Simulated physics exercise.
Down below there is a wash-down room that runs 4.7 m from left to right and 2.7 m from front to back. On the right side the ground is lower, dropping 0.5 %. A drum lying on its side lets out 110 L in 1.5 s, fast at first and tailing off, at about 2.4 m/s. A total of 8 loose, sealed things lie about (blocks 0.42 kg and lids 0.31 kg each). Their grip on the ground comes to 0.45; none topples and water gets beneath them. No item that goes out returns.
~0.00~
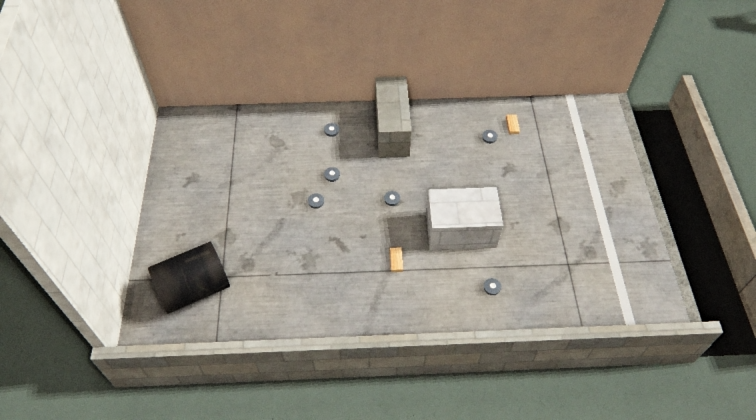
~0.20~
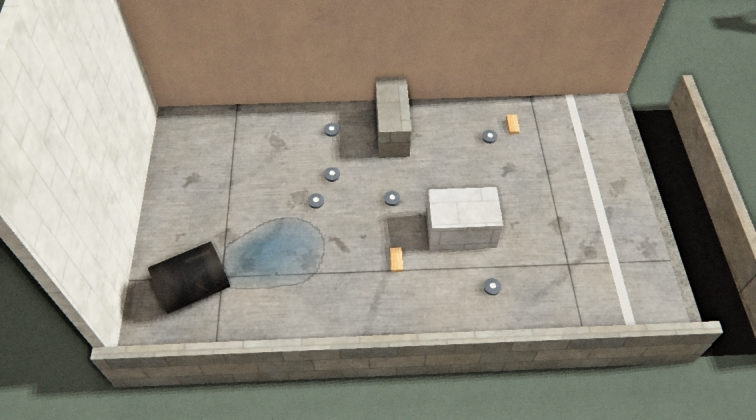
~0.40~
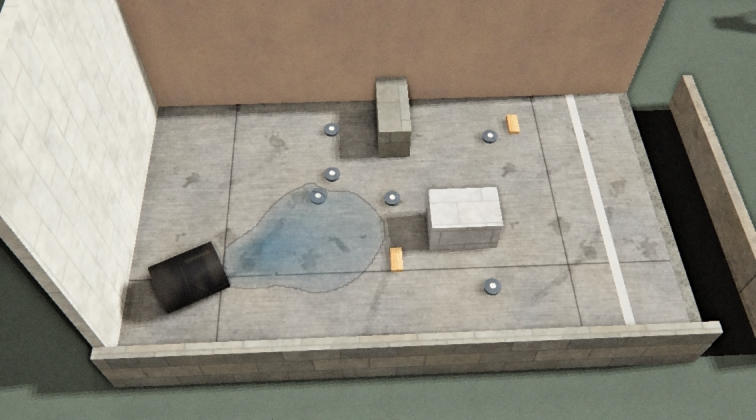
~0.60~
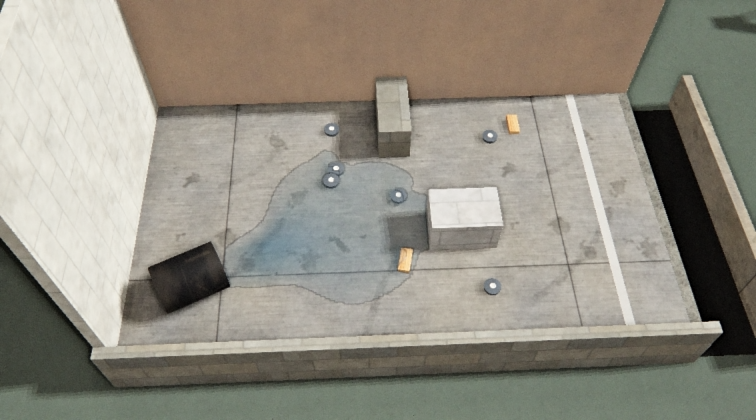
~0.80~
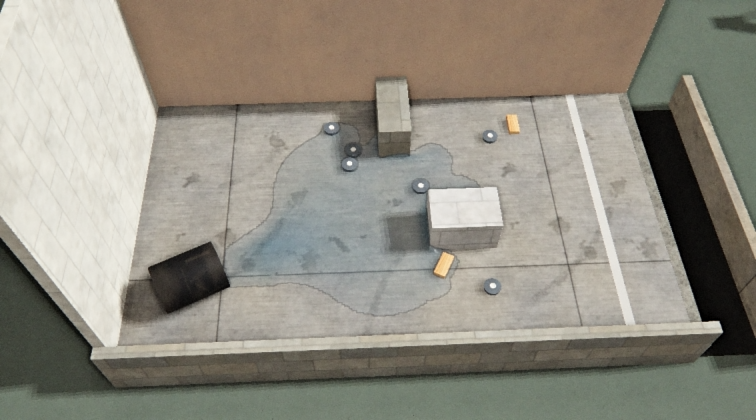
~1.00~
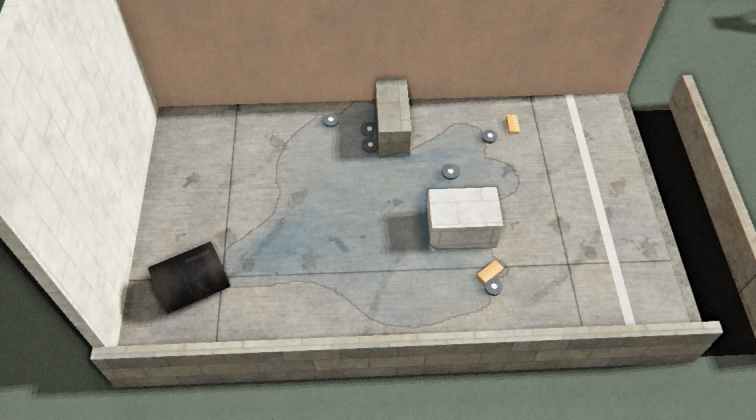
At the start, a dark drum lies on its side on a dry walled floor scattered with small grey lids and orange blocks. Water spreads from the drum toward the right, flowing around two large boxes, and carries several lids and the nearer orange block rightward while the other block stays put.
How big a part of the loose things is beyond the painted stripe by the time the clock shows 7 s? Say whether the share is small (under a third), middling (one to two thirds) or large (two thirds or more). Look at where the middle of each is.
Middling, one to two thirds.
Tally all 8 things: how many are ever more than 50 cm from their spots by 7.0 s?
Tally: 8.
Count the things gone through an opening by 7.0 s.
5.
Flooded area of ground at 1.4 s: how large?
About 4.5 m2.
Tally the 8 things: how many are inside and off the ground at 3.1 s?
Answer: 0.
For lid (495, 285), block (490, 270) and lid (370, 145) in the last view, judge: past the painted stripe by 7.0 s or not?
Crossed; crossed; held back.
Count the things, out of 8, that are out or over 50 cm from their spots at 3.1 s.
I make it 7.
After 1.4 s 0 of 8 are over the mark; 5 afloat.
After 3.1 s 5 of 8 are over the mark; 0 afloat.
After 4.9 s 5 of 8 are over the mark; 0 afloat.
After 7.0 s 5 of 8 are over the mark; 0 afloat.
